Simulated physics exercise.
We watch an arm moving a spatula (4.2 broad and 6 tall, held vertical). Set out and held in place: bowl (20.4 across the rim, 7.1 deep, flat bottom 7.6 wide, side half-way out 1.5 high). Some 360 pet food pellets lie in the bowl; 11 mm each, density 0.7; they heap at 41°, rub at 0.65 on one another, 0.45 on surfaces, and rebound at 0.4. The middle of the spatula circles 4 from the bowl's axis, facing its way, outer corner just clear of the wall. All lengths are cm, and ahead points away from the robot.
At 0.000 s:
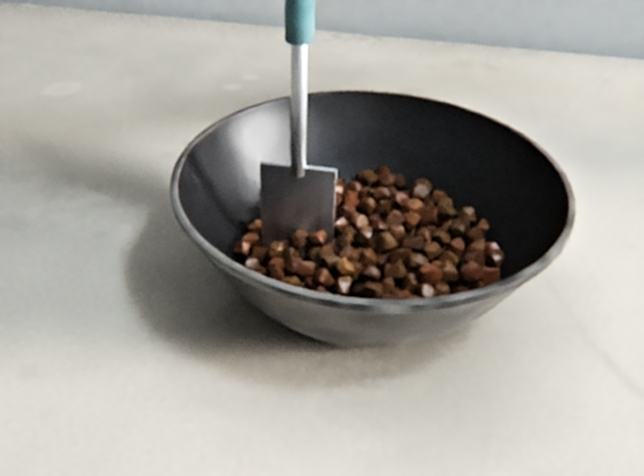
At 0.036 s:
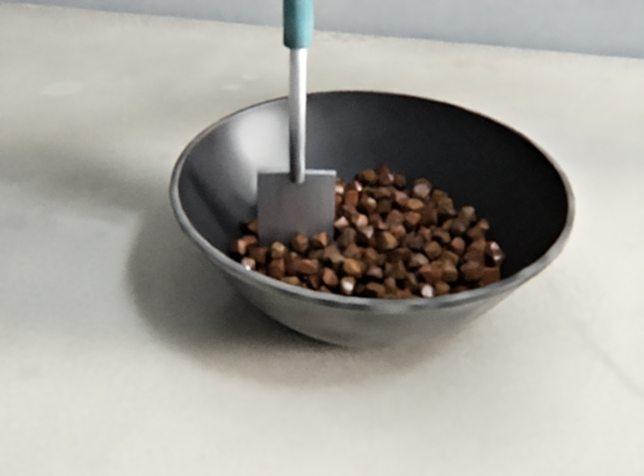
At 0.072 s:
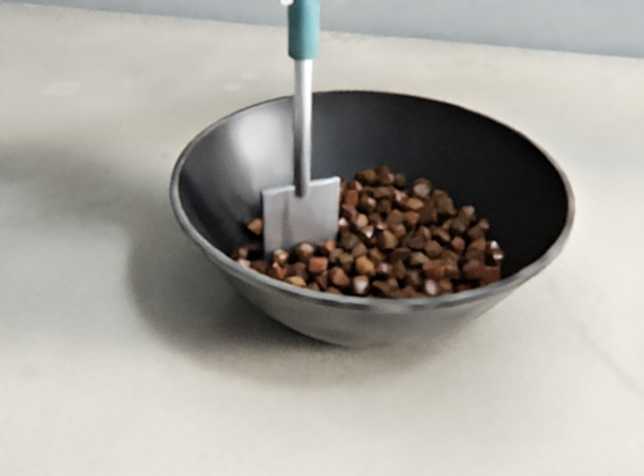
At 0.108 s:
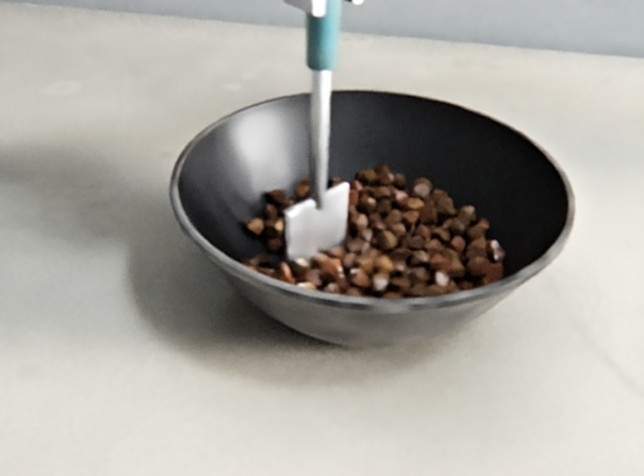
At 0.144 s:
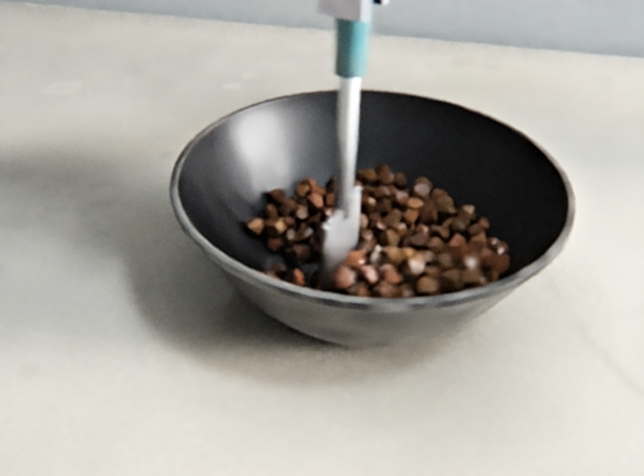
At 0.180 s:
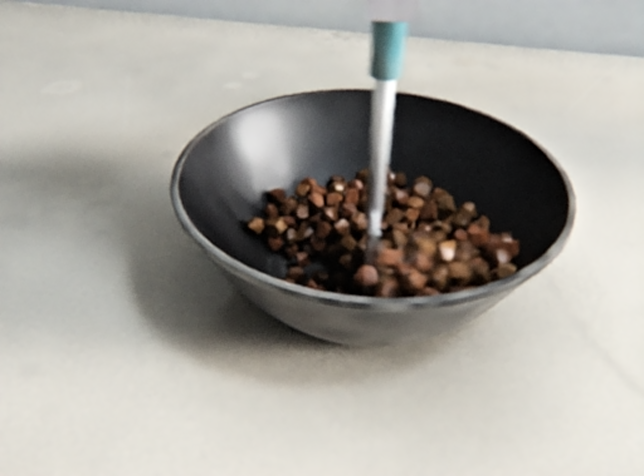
In a dark bowl on a pale surface, an upright teal-handled spatula turning and sweeping rightward through brown pellets, pushing them along.
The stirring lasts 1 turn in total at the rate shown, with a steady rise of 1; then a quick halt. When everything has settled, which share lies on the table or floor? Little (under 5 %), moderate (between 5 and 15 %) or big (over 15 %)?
A little share, under 5 %, ends on the table or floor.
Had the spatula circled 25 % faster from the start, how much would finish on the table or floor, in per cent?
Then about 5 per cent.
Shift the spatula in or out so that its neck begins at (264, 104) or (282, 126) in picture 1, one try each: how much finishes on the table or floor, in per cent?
Some 0 and 5 per cent.
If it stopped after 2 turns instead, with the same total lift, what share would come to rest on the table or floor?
In that case some 5 per cent.
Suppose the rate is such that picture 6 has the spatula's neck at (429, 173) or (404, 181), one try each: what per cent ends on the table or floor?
About 5 and 0 per cent.
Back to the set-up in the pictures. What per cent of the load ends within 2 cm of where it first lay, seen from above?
Roughly 5 per cent.
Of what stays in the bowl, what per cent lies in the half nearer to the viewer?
Roughly 55 per cent.
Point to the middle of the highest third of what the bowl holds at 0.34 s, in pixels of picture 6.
Around (466, 182).
After 0.34 s, 198° round, highest piece 8 above the table; 363 in the bowl.
After 0.51 s, 298° round, highest piece 8 above the table; 362 in the bowl, 1 on the table or floor.
After 0.79 s, 0° round, highest piece 6 above the table; 361 in the bowl, 2 on the table or floor.
After 1.49 s, 0° round, highest piece 6 above the table; 361 in the bowl, 2 on the table or floor.
At rest, 361 in the bowl, 2 on the table or floor. That is 1 % on the table or floor.
